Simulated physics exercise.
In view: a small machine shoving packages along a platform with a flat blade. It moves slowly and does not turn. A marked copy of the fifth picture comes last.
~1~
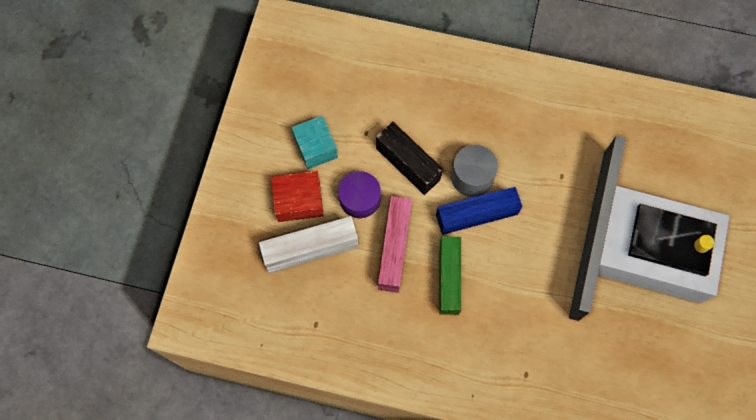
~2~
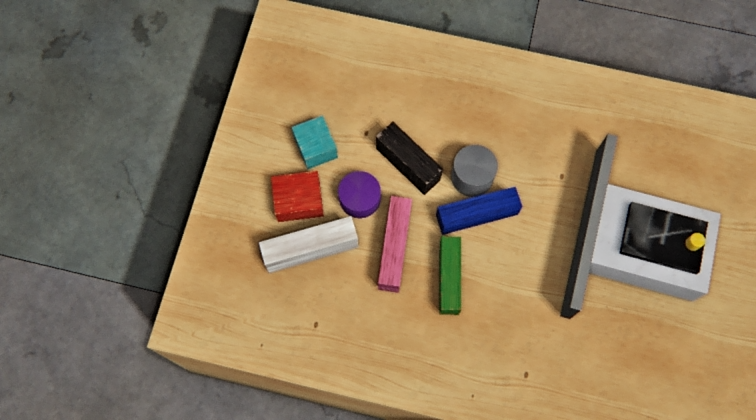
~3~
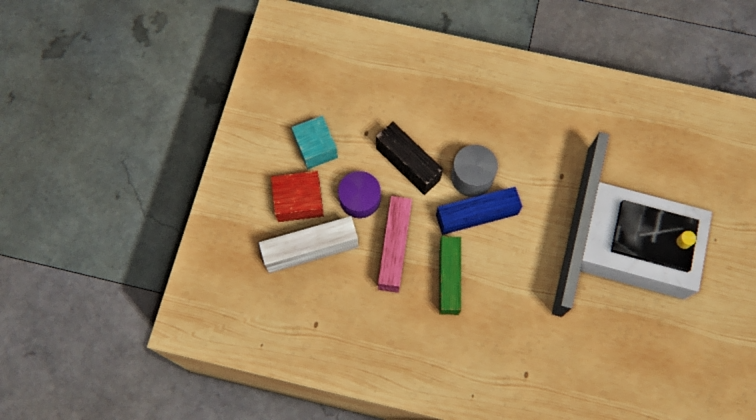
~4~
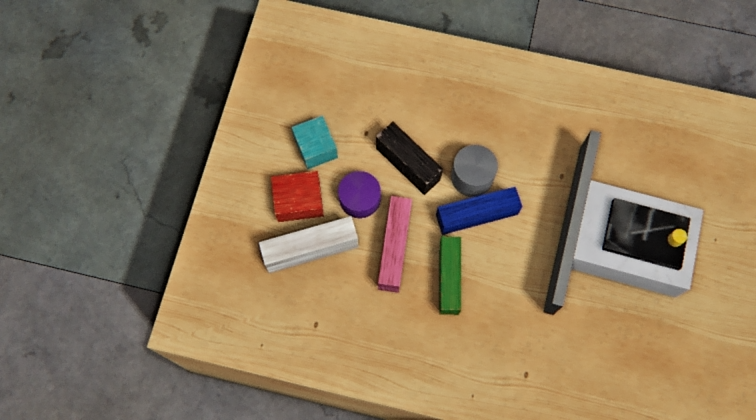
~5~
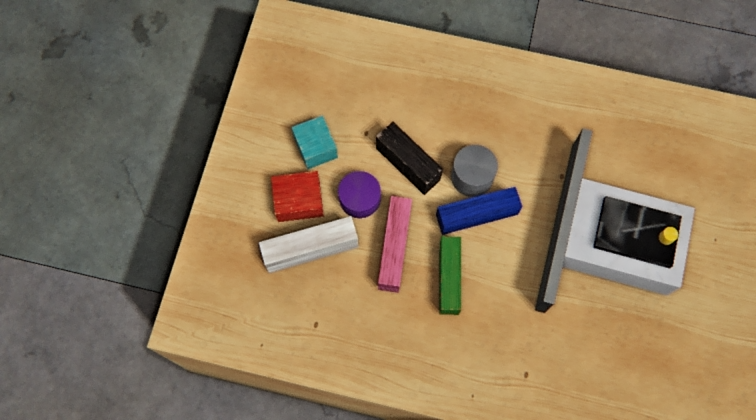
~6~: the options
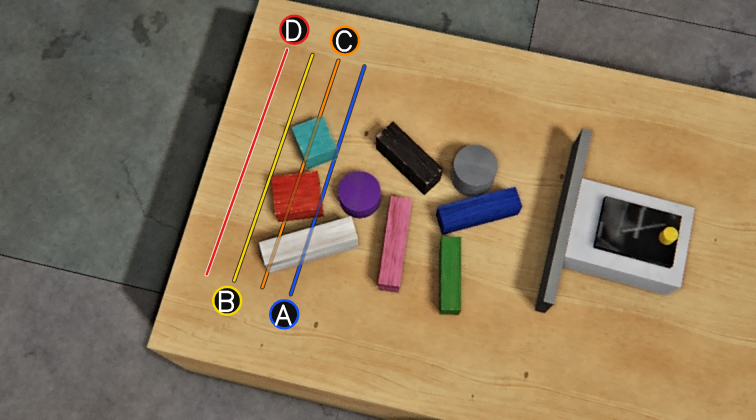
Small machine with a flat blade creeping left across a wooden platform toward a cluster of colourful blocks, which remain still.
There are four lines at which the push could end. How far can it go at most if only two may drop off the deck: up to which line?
No third one falls up to B.
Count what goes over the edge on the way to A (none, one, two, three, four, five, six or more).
By then, none.
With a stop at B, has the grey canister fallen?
By then, no.
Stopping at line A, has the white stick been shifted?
Yes.
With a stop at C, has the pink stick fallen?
No.
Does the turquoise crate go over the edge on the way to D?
By then, yes.
On the marked copy, A at (329, 175); B at (275, 163); C at (302, 169); D at (249, 157).
Taking B. A third of the way, robot (523, 206); green bar (424, 270); grey canister (444, 148).
Two thirds of the way, robot (415, 182); white stick (233, 247); red crate (255, 191).
When it is over, robot (334, 164); red crate over the edge; turquoise crate (224, 108); one fallen.
As for the rest, A is within the limit but short; C is within the limit but short; D drops six.
